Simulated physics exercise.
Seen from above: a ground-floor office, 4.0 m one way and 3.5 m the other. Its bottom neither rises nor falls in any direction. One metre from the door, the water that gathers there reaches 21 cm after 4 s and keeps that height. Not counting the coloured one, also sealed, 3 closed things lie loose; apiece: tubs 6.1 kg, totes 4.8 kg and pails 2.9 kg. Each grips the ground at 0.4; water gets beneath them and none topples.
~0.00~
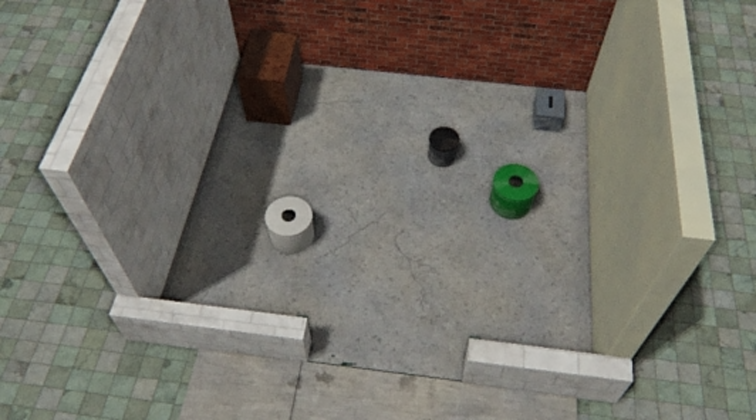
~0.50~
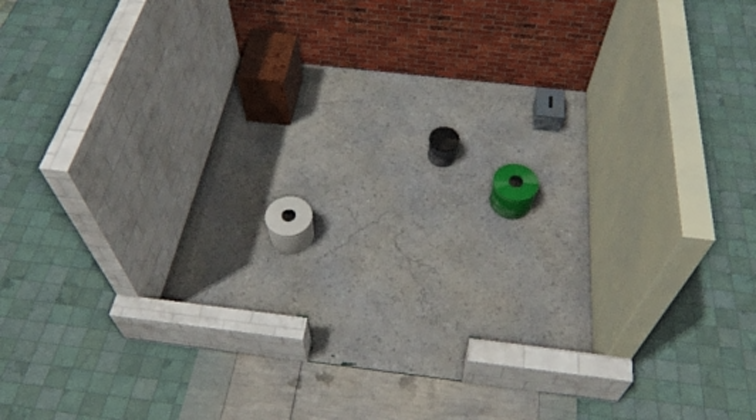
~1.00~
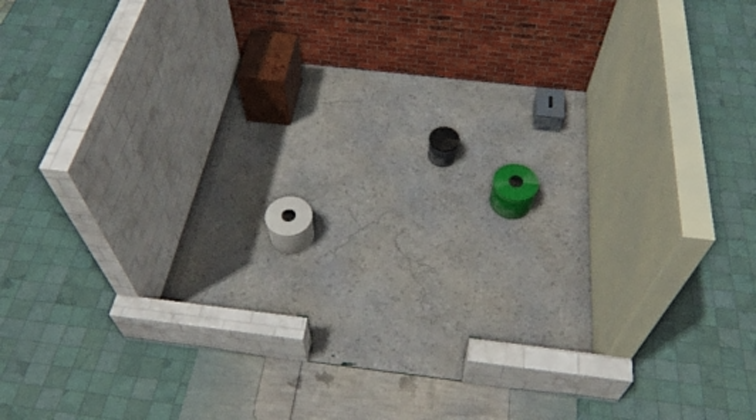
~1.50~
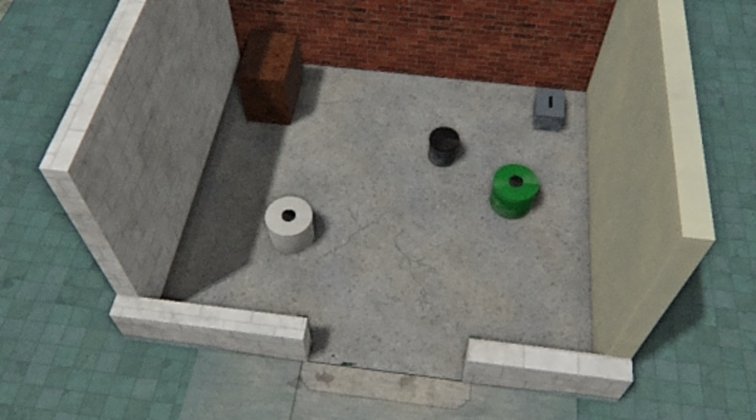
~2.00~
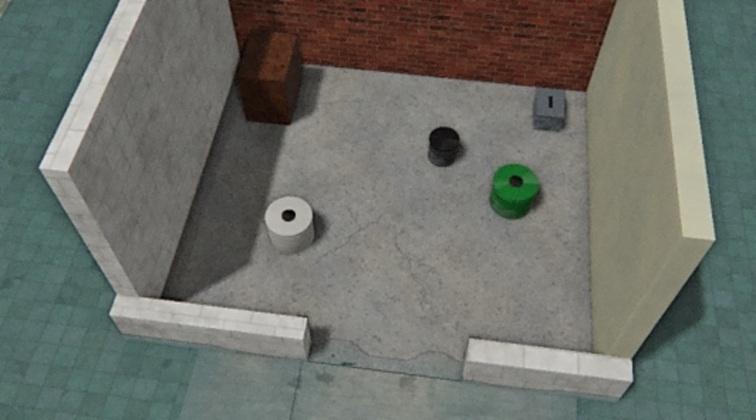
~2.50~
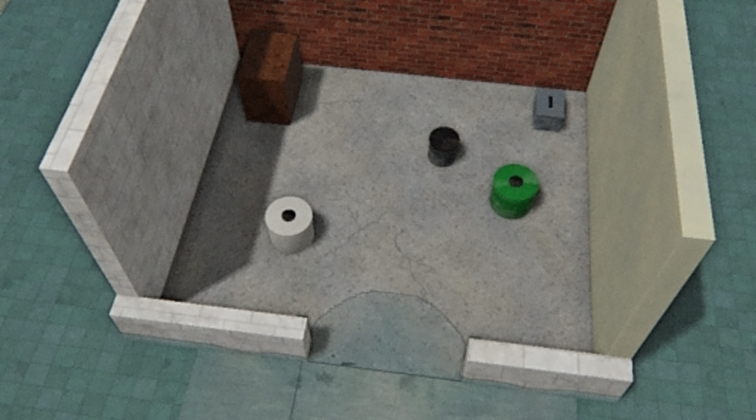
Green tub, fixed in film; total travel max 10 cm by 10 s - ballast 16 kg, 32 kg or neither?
Most likely it will manage with only the heavier mass.
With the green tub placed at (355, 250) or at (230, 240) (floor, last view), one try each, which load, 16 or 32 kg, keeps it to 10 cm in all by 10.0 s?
In that order: Just the heavier works; both loads work.
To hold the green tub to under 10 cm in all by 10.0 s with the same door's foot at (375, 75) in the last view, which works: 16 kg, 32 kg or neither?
With that change, the lighter one suffices.
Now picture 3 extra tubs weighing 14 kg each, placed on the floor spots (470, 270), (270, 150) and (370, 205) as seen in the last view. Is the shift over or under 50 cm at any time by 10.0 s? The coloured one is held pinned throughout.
Spot one crosses the limit, spot two crosses the limit, spot three crosses the limit.
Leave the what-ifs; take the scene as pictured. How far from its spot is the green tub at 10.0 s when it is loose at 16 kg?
About 60 cm off its spot.
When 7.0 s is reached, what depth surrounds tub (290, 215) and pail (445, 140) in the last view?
Roughly 3 and 9 cm.
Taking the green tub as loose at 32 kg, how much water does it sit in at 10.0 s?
13 cm, roughly.
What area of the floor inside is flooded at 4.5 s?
About 7.0 m2.
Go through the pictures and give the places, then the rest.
The first picture shows the green tub at (516, 182) rests on the ground; water covers 0.0 m2; 0 of 4 have shifted.
The second picture shows the green tub at (516, 182) rests on the ground; 0.0 m2 under water; 0 of 4 have shifted.
The third picture shows the green tub at (516, 182) rests on the ground; 0.0 m2 under water; 0 of 4 have shifted.
The fourth picture shows the green tub at (516, 182), on the bottom; 0.0 m2 under water; 0 of 4 have shifted.
The fifth picture shows the green tub at (516, 182) rests on the ground; 0.0 m2 under water; 0 of 4 have shifted.
The sixth picture shows the green tub at (516, 182), on the bottom; water covers 0.6 m2; 0 of 4 have shifted.
After 3.5 s the green tub would be 0 cm from its start with 16 kg and 0 cm from its start with 32 kg; 0 cm of water round it then.
After 4.5 s the green tub would be 0 cm from its start with 16 kg and 0 cm from its start with 32 kg; 4 cm of water round it then.
After 7.0 s the green tub would be 1 cm from its start with 16 kg and 0 cm from its start with 32 kg; 5 cm of water round it then.
After 10.0 s the green tub would be 63 cm from its start with 16 kg and 0 cm from its start with 32 kg; 13 cm of water round it then.
